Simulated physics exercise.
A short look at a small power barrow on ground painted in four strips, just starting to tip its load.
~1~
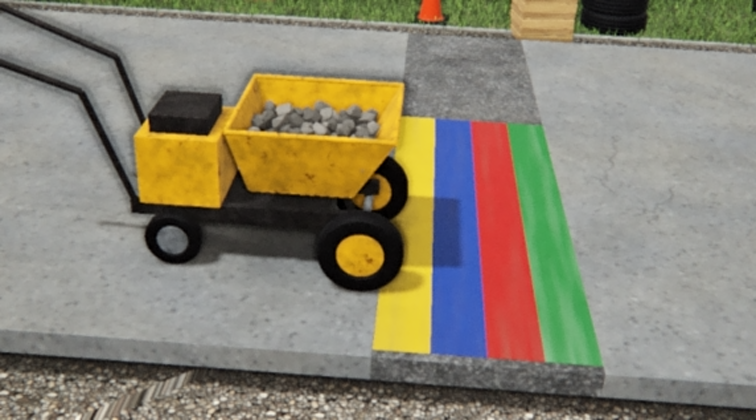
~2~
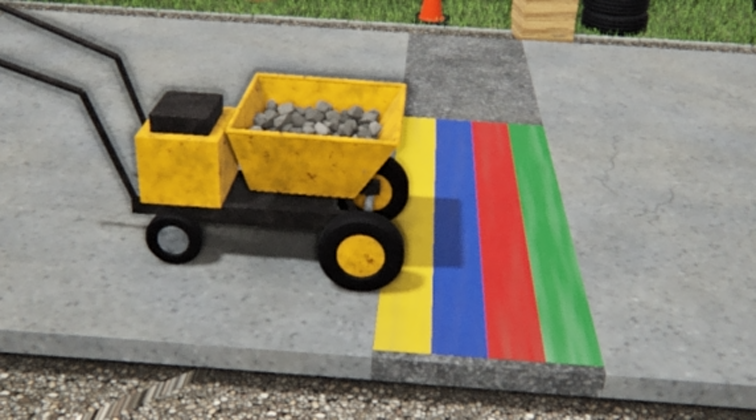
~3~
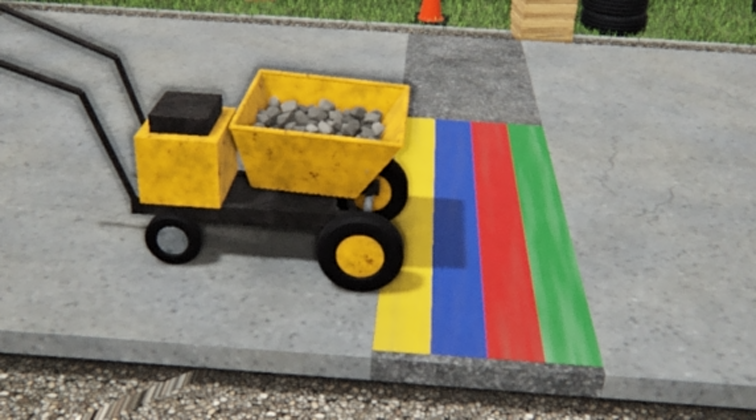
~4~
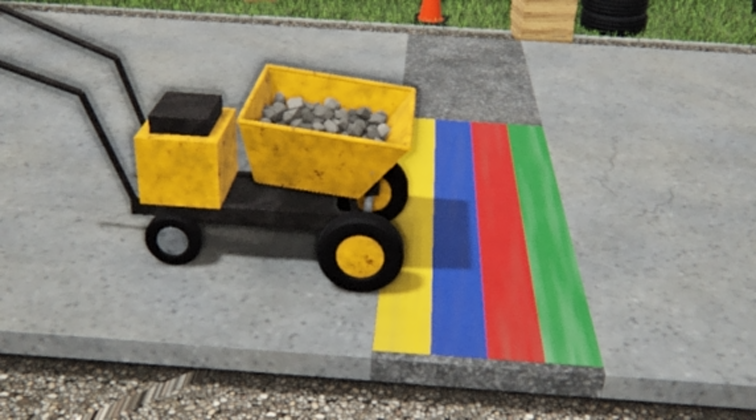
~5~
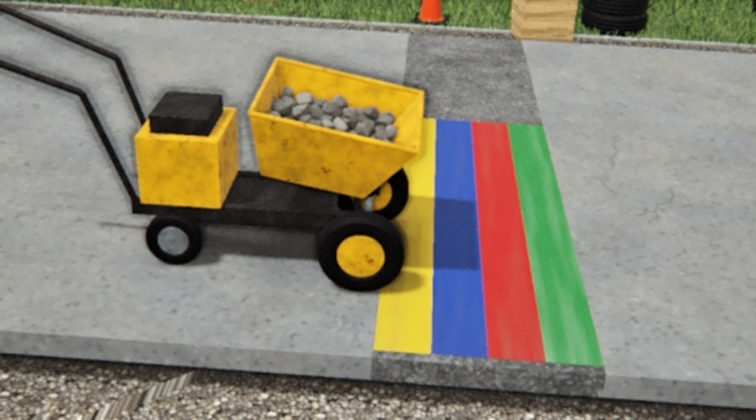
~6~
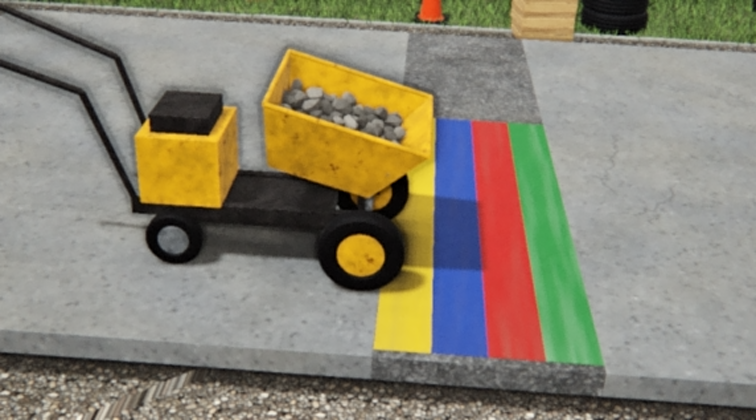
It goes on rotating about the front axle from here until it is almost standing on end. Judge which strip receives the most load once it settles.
The strip receiving the most is the red one.
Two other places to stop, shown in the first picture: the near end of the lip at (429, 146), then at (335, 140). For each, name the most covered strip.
On the first try it comes out as the green strip, and on the second as blue.
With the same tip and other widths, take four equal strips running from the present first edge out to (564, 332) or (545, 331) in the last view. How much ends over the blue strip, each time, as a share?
Shares: 0 %; then 0 %.
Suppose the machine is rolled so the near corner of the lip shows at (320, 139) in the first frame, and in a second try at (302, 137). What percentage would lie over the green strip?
That would be roughly 10 in a hundred and then roughly 10 in a hundred.
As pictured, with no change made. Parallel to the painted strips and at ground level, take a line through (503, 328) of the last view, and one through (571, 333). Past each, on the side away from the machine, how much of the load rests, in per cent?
Some 70 and some 30 per cent, respectively.
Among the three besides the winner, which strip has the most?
Rank two: That green strip.
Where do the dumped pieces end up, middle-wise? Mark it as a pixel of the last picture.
Close to (528, 261), more or less.
Soon, skip tipped steeply; all in the skip.
A while on, skip tipped right over; nearly all in the skip; a small part over the red strip; a stray few falling.
Towards the end, skip tipped right over; about a third in the skip; a stray few over the blue strip; about a third over the red strip; about a quarter over the green strip; a small part off the paint.
Finally, skip tipped right over; a small part in the skip; a stray few over the yellow strip; a small part over the blue strip; about a third over the red strip; about a quarter over the green strip; a small part off the paint.
